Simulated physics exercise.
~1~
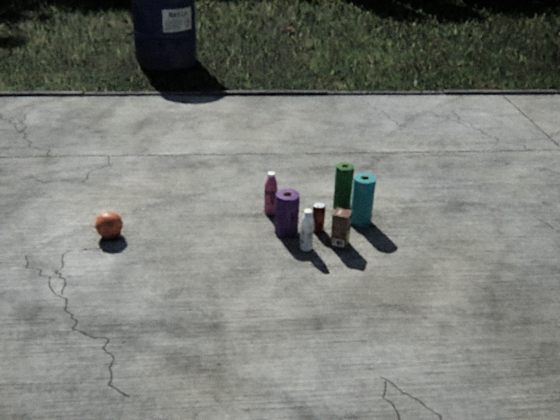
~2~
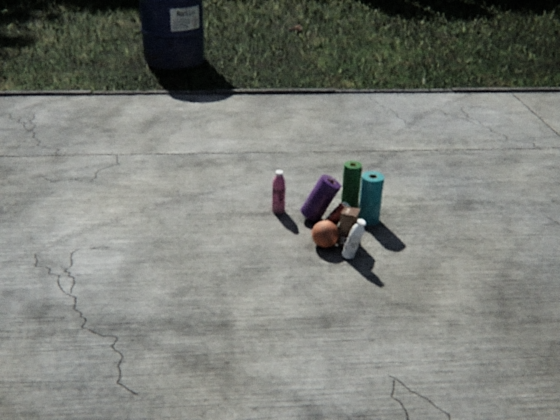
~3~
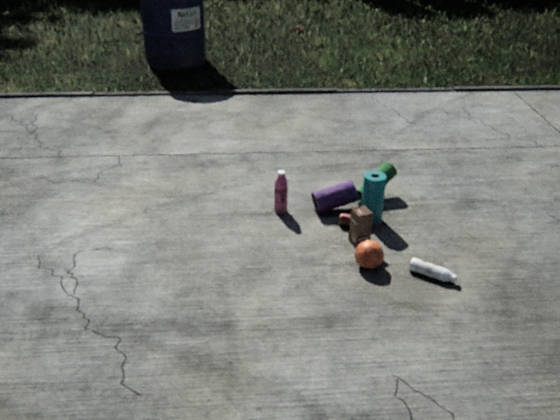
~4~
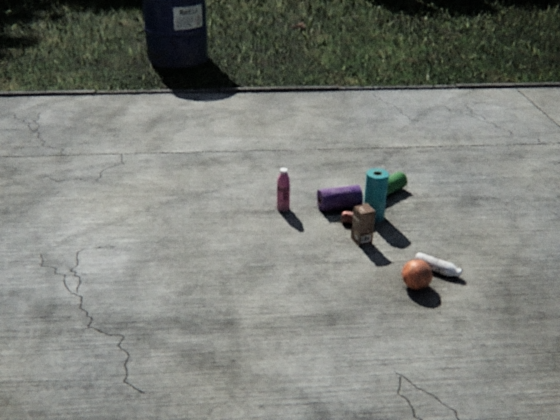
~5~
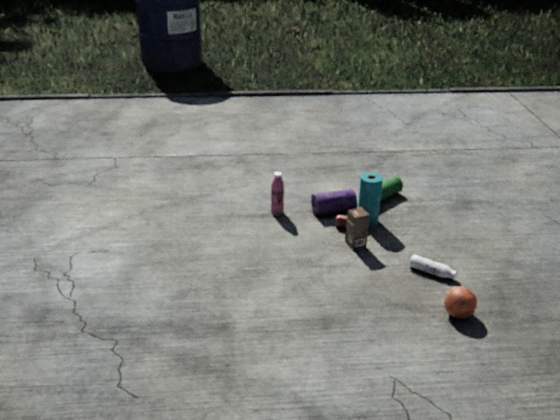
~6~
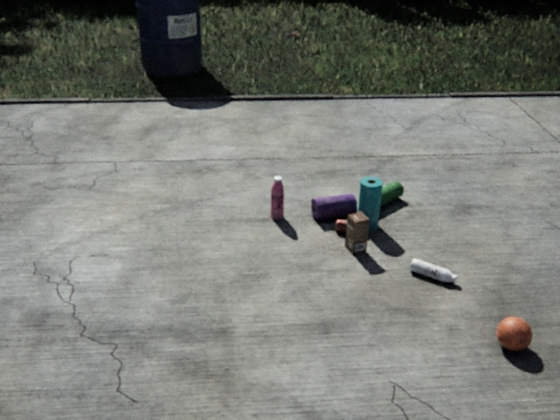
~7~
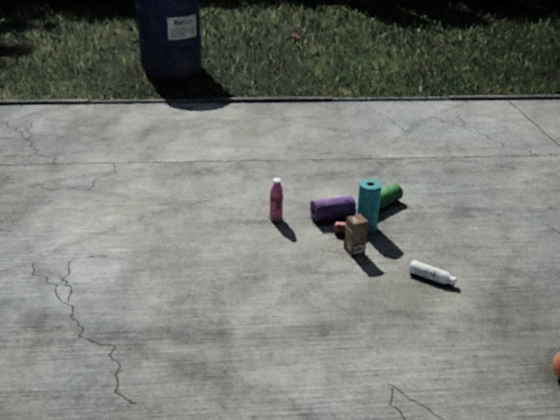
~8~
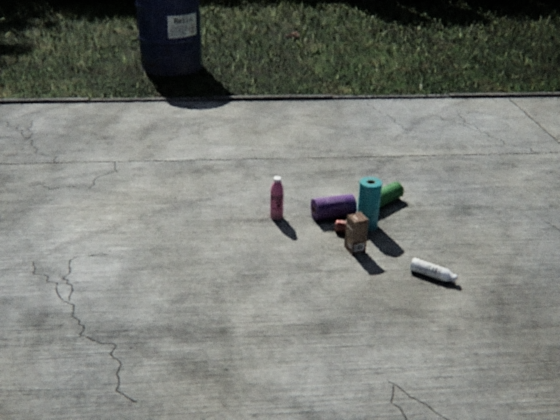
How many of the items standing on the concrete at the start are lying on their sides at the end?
Four of them are lying on their sides, namely the white bottle, the red can, the green roll and the purple roll.
